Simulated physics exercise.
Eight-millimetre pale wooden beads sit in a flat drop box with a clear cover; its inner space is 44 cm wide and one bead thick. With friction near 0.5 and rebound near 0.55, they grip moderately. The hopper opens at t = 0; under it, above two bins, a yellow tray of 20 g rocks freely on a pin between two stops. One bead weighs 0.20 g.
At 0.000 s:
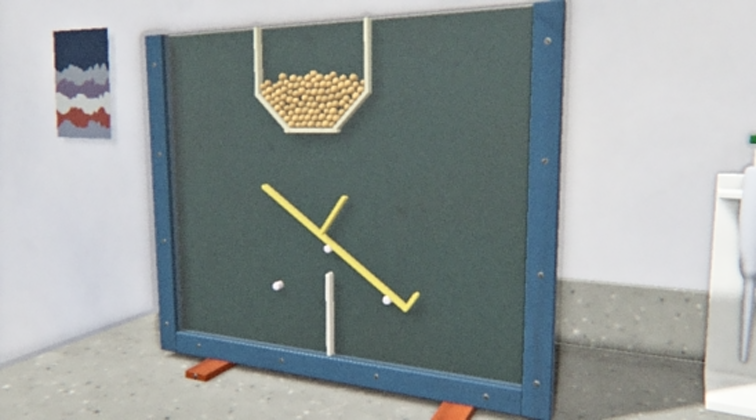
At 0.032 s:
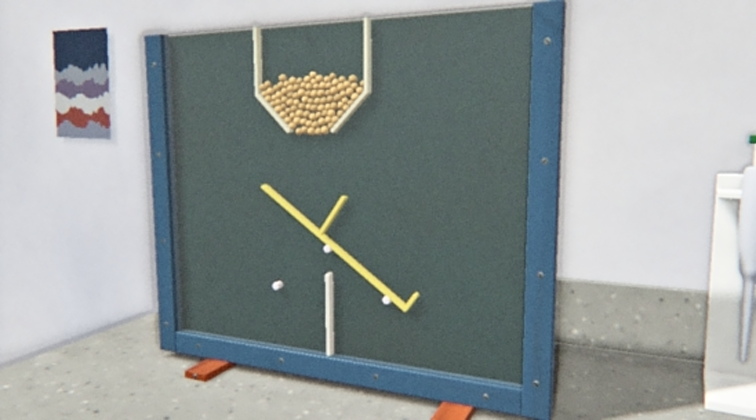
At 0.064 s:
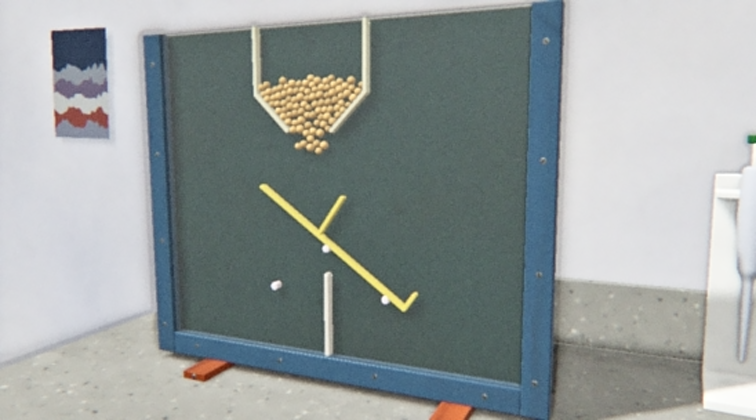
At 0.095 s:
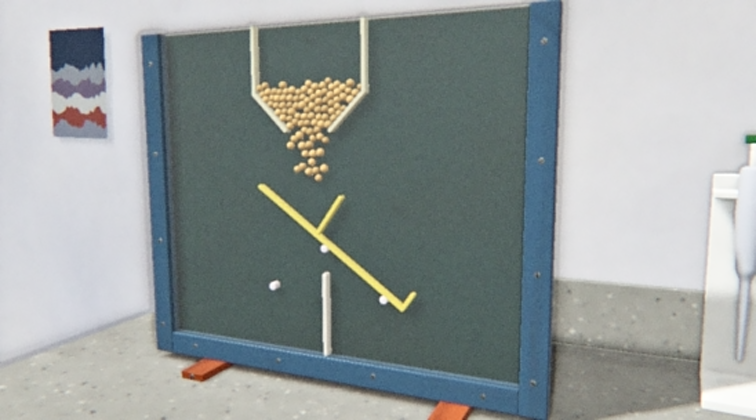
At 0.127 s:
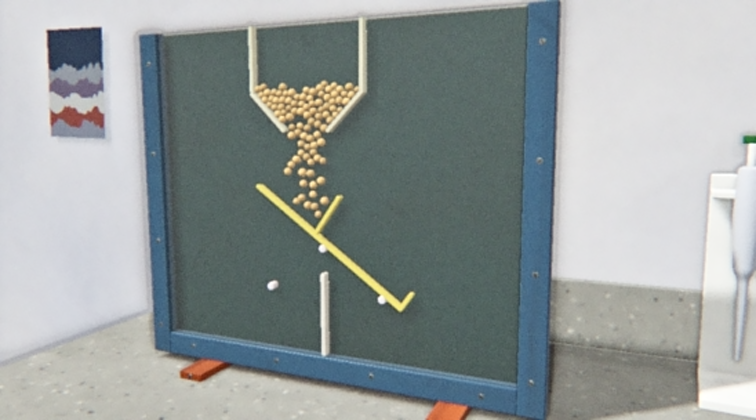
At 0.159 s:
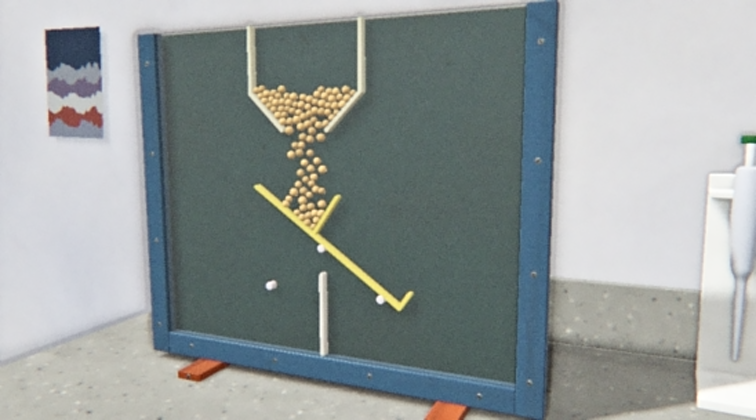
Pale wooden beads sat in a hopper, then poured out through its bottom in a widening stream and began piling against the upright wall of the slanted yellow tray below, which stayed tilted down to the right.
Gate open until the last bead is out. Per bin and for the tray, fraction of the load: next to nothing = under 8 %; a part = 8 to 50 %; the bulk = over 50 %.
At the end, right bin receives a negligible amount; left bin receives the predominant amount; tray receives an intermediate amount.
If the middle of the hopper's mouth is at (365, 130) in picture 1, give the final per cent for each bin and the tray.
The right bin gets 65 %, the left bin 0 % and the tray 35 %.
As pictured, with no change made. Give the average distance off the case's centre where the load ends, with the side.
Roughly 11 centimetres to the left of the centre.
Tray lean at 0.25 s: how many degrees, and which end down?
Tilt: Approx. 30°; low end: Right.
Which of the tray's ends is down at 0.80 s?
The tray dips on its left side.
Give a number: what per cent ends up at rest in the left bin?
I'd put it at close to 75 per cent.
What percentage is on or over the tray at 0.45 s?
Around 95 per cent of the load.
After 0.25 s, 70 % have left the hopper; tray right end down 31°; on or over it 70 %, past it to the left 0 %, to the right 0 %.
After 0.45 s, 100 % have left the hopper; tray left end down 2°; on or over it 95 %, past it to the left 5 %, to the right 0 %.
After 0.80 s, 100 % have left the hopper; tray left end down 36°; on or over it 25 %, past it to the left 75 %, to the right 0 %.
Settled by 1.8 s, right bin 0 %, left bin 75 %, tray 25 %; tray left end down 36°.
